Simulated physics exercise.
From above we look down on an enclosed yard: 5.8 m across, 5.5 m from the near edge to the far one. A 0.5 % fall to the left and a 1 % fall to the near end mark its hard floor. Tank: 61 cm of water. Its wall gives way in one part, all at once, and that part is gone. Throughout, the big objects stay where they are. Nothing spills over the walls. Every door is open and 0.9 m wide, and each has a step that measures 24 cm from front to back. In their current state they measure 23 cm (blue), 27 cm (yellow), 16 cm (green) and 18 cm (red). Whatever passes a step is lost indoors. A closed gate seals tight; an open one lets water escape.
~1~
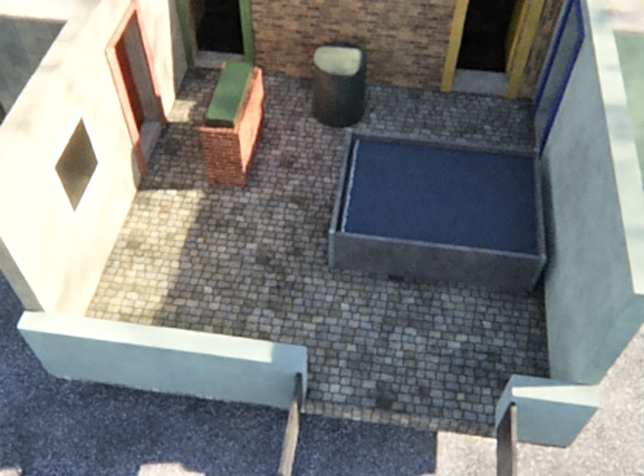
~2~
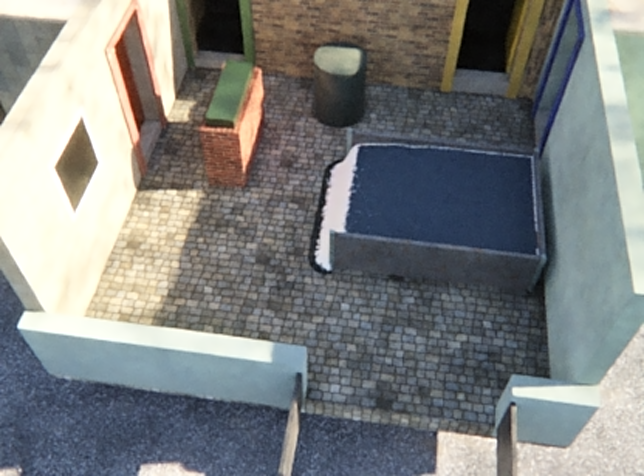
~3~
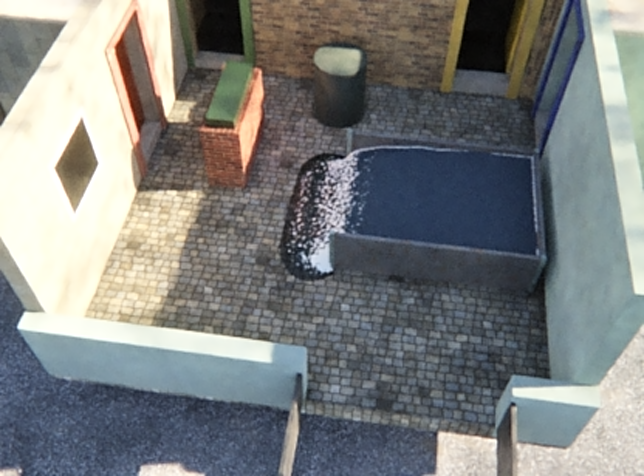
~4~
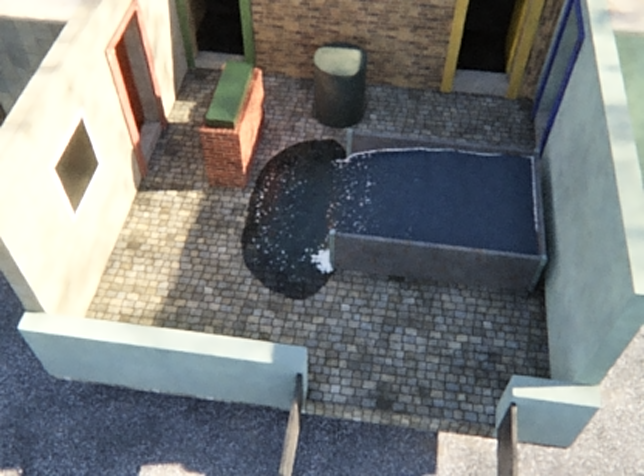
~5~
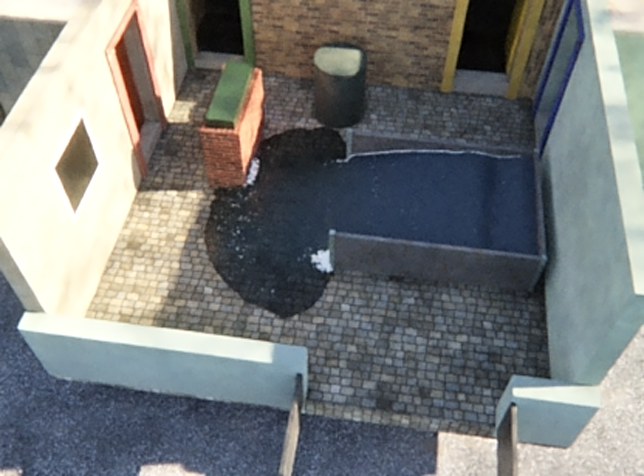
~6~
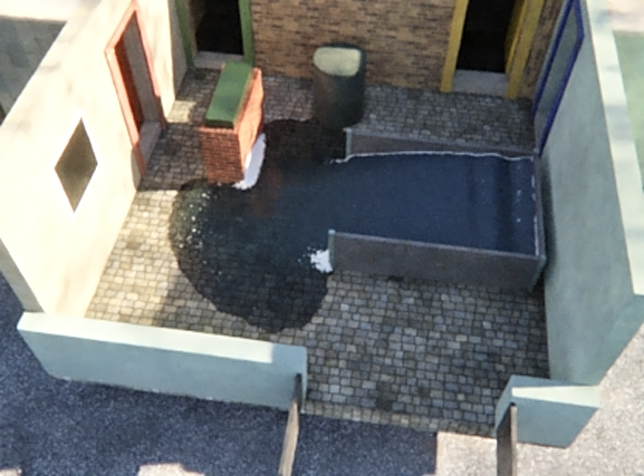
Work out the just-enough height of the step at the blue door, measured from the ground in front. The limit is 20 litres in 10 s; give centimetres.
It works out at roughly 6.5 cm.
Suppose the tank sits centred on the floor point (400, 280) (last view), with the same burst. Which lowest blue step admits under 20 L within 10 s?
Then close to 8.0 cm.
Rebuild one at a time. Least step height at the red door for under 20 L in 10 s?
Red: Roughly 13.5 cm.
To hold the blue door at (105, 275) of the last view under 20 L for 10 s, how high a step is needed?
25 cm.
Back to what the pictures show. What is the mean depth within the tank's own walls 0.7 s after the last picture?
The mean depth is roughly 37 cm.
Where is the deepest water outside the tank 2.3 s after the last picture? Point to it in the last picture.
At about pixel (71, 350).
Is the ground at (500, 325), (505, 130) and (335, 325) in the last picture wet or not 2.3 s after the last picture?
In turn: Not reached, not reached, not reached.
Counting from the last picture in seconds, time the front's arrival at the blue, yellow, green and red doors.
Blue 3.4 s, yellow 2.4 s, green 1.1 s, red 0.6 s.
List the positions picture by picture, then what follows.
The tank at (439, 194) is whole and still, 61 cm deep; the blue door at (553, 88) is dry, in the first frame.
Water pours out at (343, 204) and has run 0.2 m, to (316, 261); about 7 cm deep outside, 61 cm at the back, in the second frame.
Water pours out at (343, 205) and has run 0.7 m, to (286, 251); about 10 cm deep outside, 61 cm at the back, in the third frame.
Water pours out at (343, 206) and has run 1.2 m, to (248, 247); about 9 cm deep outside, 61 cm at the back, in the fourth frame.
The gap is at (343, 206), the front 1.7 m out at (211, 235); the back of the tank holds 61 cm, in the fifth frame.
The gap is at (342, 207), the front 2.3 m out at (176, 221); the back of the tank holds 58 cm; 3.0 m in a straight line remain to the blue door at (553, 89), in the sixth frame.
Then, 0.7 s after the last picture water covers 40 % of the floor, deepest (38 cm) near (252, 181); it has not reached the blue door.
Then, 2.3 s after the last picture water covers 55 % of the floor, deepest (44 cm) near (71, 350); it has not reached the blue door.
Then, 9.3 s after the last picture water covers 100 % of the floor, deepest (14 cm) near (71, 350); 8 cm at the blue door, 0 litres in over its 23 cm step.
At the blue door as built, the water peaked near 13 cm, 6.7 s after the last picture.
With a step of 5.5 cm, 33 litres would have come in within the 10 s; with 7.5 cm, 12 litres. So under 20 litres takes about 6.5 cm.
